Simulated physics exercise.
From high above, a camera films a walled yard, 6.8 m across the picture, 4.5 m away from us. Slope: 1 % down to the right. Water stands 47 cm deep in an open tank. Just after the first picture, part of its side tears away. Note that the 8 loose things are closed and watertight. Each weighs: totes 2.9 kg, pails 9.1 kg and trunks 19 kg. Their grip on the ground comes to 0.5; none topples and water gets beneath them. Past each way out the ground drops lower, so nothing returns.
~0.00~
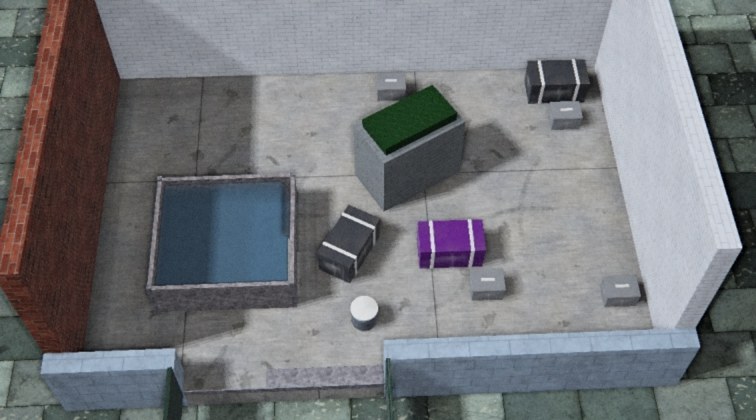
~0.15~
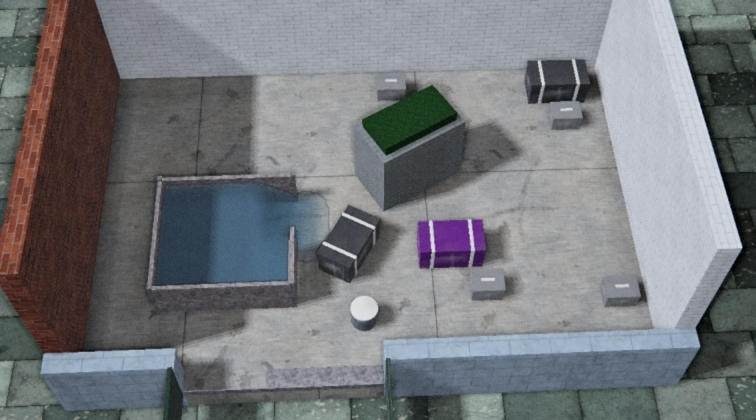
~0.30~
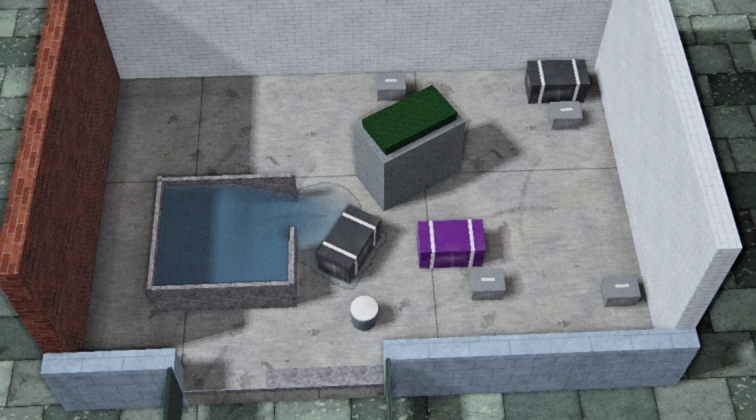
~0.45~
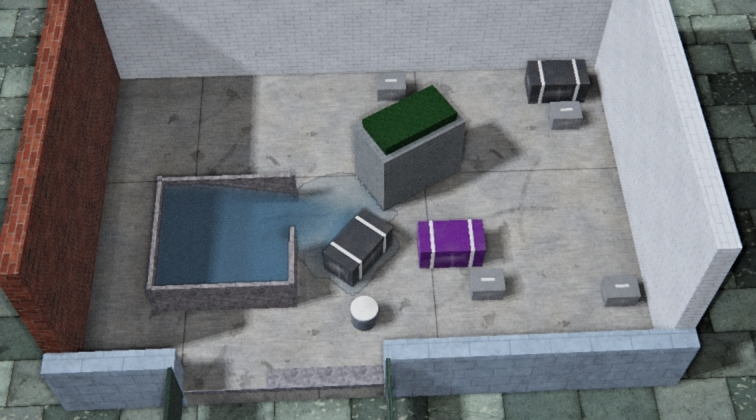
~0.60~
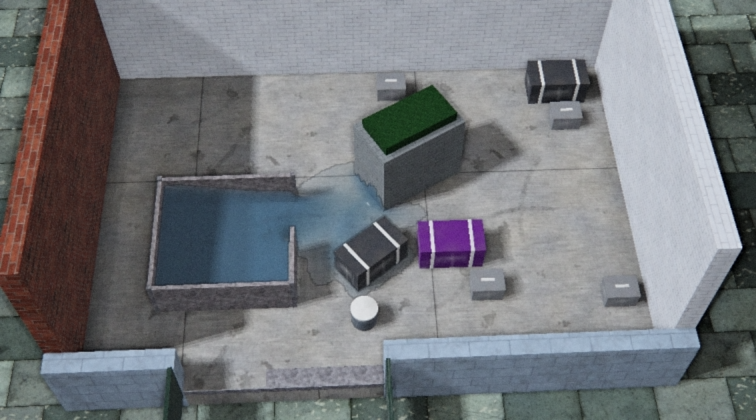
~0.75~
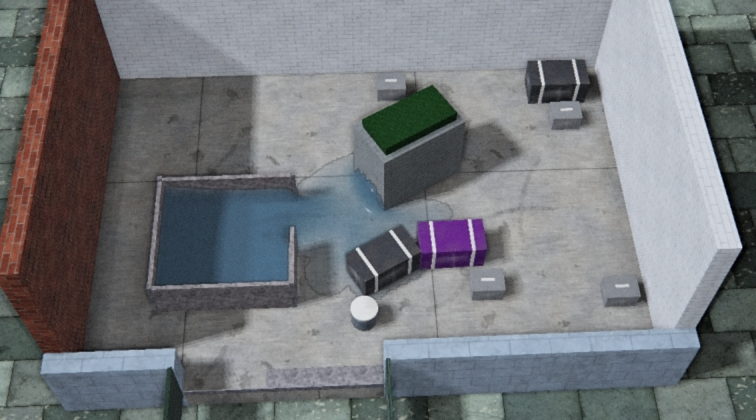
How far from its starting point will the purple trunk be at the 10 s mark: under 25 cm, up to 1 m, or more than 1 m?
It will be more than 1 m from its start.
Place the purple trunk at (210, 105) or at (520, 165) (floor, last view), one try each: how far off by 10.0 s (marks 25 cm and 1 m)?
Nearly still; moved partway.
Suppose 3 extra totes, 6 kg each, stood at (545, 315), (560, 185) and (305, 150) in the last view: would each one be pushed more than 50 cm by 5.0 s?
Answers, first to last: Exceeding, not exceeding, not exceeding.
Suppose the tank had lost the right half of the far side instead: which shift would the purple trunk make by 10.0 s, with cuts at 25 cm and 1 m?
Outcome for the purple trunk: It remains nearly still.
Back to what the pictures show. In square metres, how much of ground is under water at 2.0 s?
Close to 14 m2, I'd say.
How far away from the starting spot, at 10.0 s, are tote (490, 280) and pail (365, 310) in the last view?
Respectively: 200 cm / 0 cm.
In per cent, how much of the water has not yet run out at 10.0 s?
100 %.
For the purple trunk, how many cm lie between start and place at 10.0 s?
Measured offset: Near 200 cm.
After 2.0 s the purple trunk is near (516, 276), 0.9 m from its start, aground; 0 of 8 are out; 1 afloat.
After 4.5 s the purple trunk is near (574, 273), 1.5 m from its start, afloat; 0 of 8 are out; 5 afloat.
After 7.0 s the purple trunk is near (558, 257), 1.3 m from its start, afloat; 0 of 8 are out; 6 afloat.
After 10.0 s the purple trunk is near (596, 208), 1.9 m from its start, afloat; 0 of 8 are out; 6 afloat.
